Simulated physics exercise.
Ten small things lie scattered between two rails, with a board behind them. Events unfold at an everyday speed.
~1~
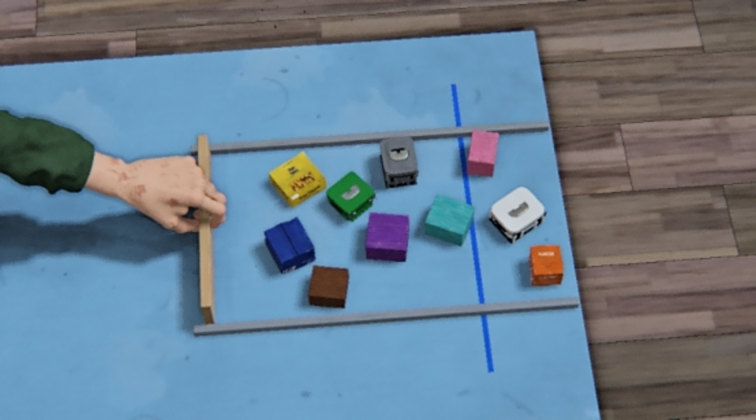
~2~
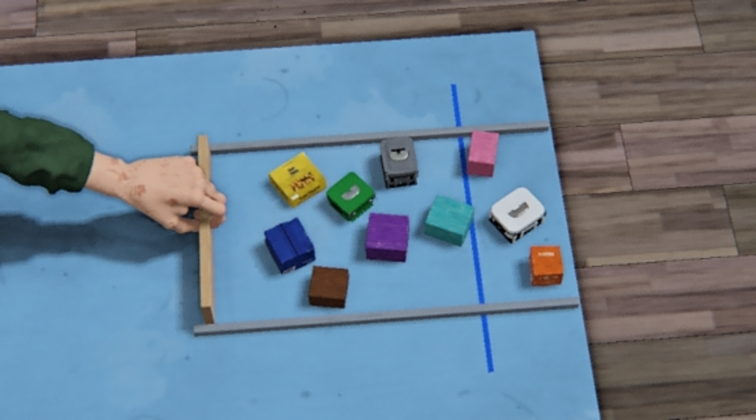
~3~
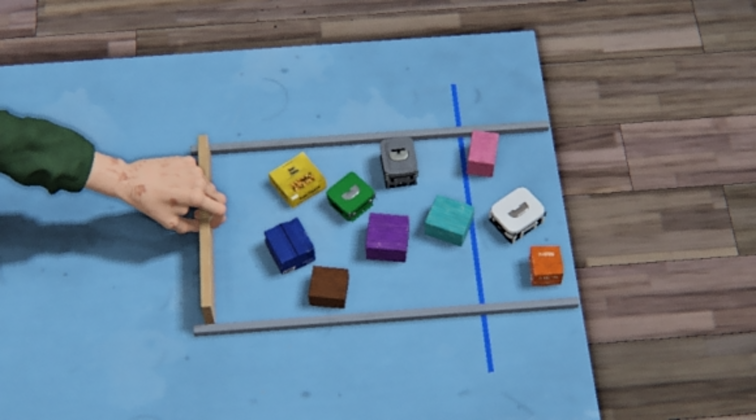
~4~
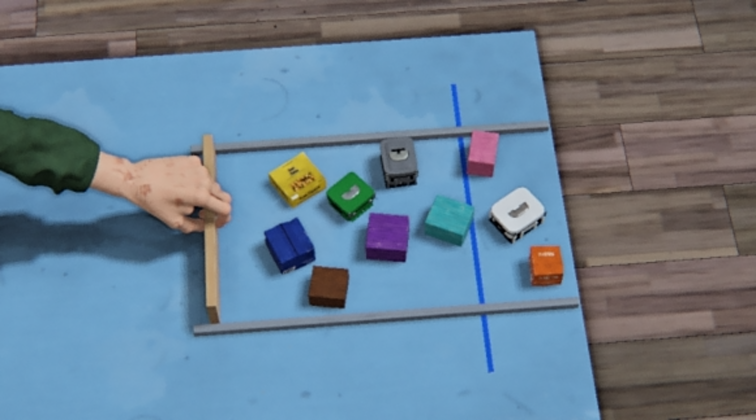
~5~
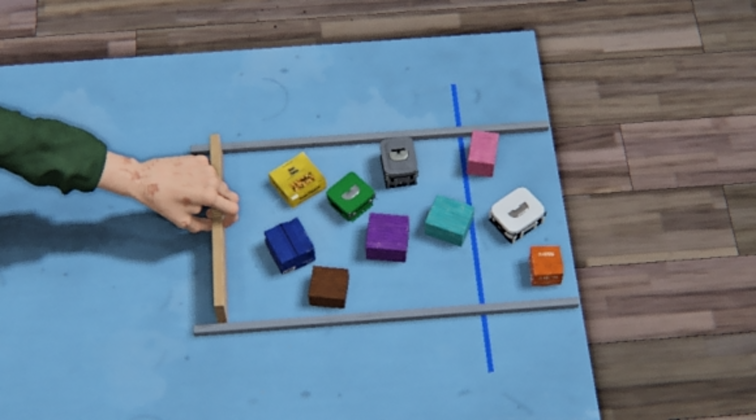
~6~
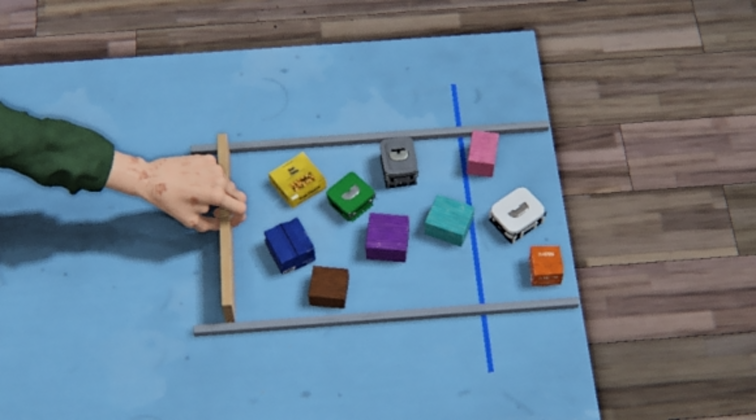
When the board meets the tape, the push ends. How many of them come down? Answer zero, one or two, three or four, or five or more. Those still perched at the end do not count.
One or two.
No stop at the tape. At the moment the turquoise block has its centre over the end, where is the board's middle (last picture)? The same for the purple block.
For the turquoise block, about (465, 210); for the purple block, about (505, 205).
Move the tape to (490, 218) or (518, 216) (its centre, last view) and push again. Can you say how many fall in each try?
Counts: 3, 6.
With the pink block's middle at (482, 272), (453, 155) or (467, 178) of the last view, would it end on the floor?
In order, the pink block sits tight; sits tight; sits tight.
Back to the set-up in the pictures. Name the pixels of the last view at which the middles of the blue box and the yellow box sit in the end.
Reading them off: First (493, 236); then (484, 155).
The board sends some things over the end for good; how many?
In all, 2 of them.
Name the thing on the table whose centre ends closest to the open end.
Pink block.
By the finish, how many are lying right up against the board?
That would be 4 of them.
Soon after, none off yet; orange box at rest near (546, 266); white case at rest near (517, 215); pink block at rest near (483, 154).
In the end, the number that fall off is one or two; gone, turquoise block and white case.
